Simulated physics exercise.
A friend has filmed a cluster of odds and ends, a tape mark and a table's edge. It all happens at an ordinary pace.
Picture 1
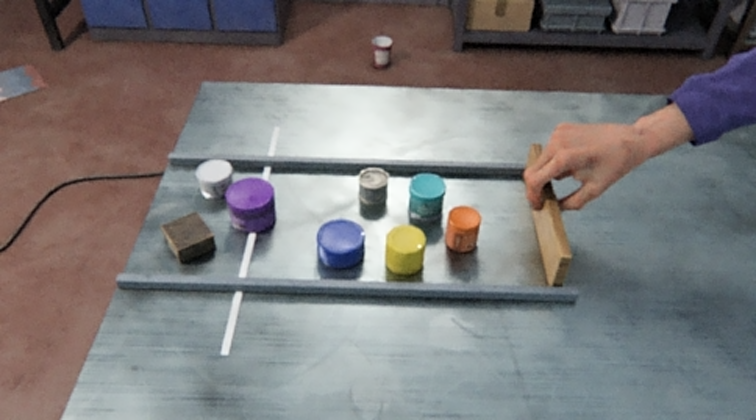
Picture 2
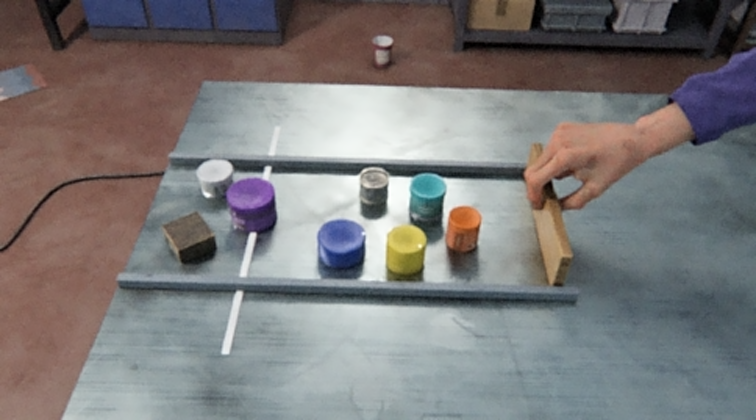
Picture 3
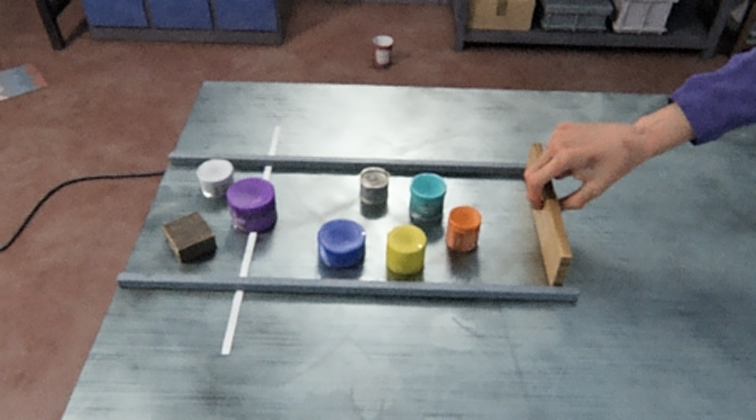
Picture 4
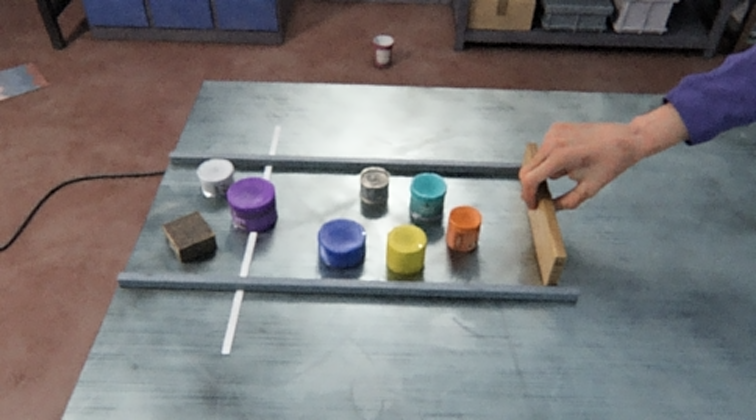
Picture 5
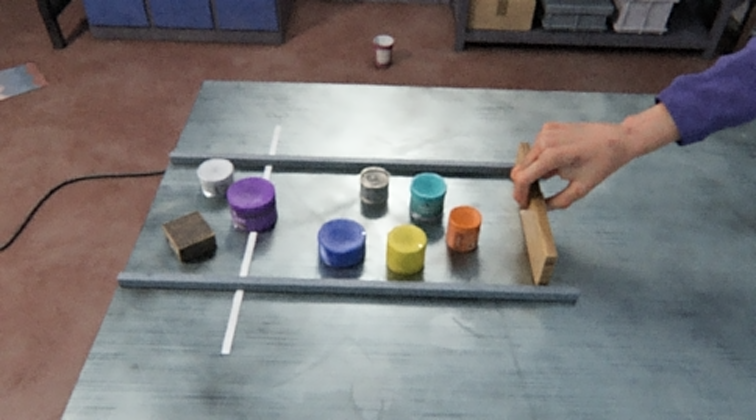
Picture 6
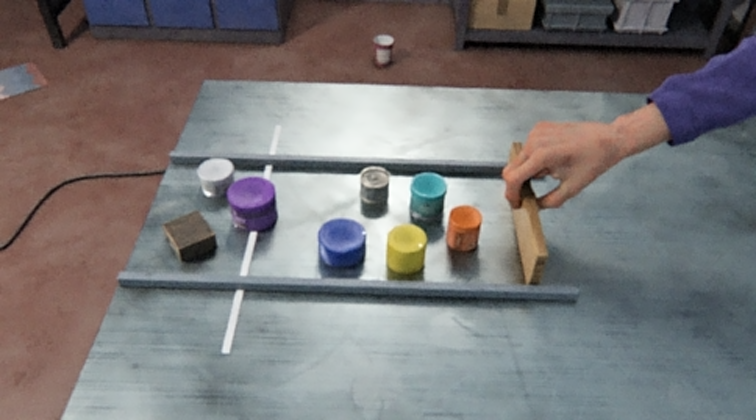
At the start, a hand holds a wooden board upright at the right end of two rails on a table, with small colourful pots and a dark block between them. The hand stays still briefly, then slides the board a short way left toward the orange pot, while the pots and block stay put.
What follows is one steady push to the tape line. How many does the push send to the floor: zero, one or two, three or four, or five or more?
Here the number that fall off is zero.
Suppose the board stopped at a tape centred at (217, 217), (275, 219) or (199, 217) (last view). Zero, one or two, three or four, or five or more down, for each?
In that order: One or two; none at all; just one or two.
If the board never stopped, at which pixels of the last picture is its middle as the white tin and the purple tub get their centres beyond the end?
About (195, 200), and (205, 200) for the other.
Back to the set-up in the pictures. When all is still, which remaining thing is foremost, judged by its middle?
That is the black block.
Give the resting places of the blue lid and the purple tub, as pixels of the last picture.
The blue lid at (198, 229), the purple tub at (199, 193).
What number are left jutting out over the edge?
The number is 1.
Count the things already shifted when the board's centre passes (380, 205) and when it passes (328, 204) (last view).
First 5, then 6.
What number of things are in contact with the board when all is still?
4 of them.
Soon after, none off yet; black block at rest near (190, 236); white tin at rest near (217, 178); purple tub at rest near (254, 204).
After that, none off yet; black block at rest near (188, 236); white tin at rest near (216, 177); purple tub displaced a little near (234, 194).
In the end, the number that fall off is zero.
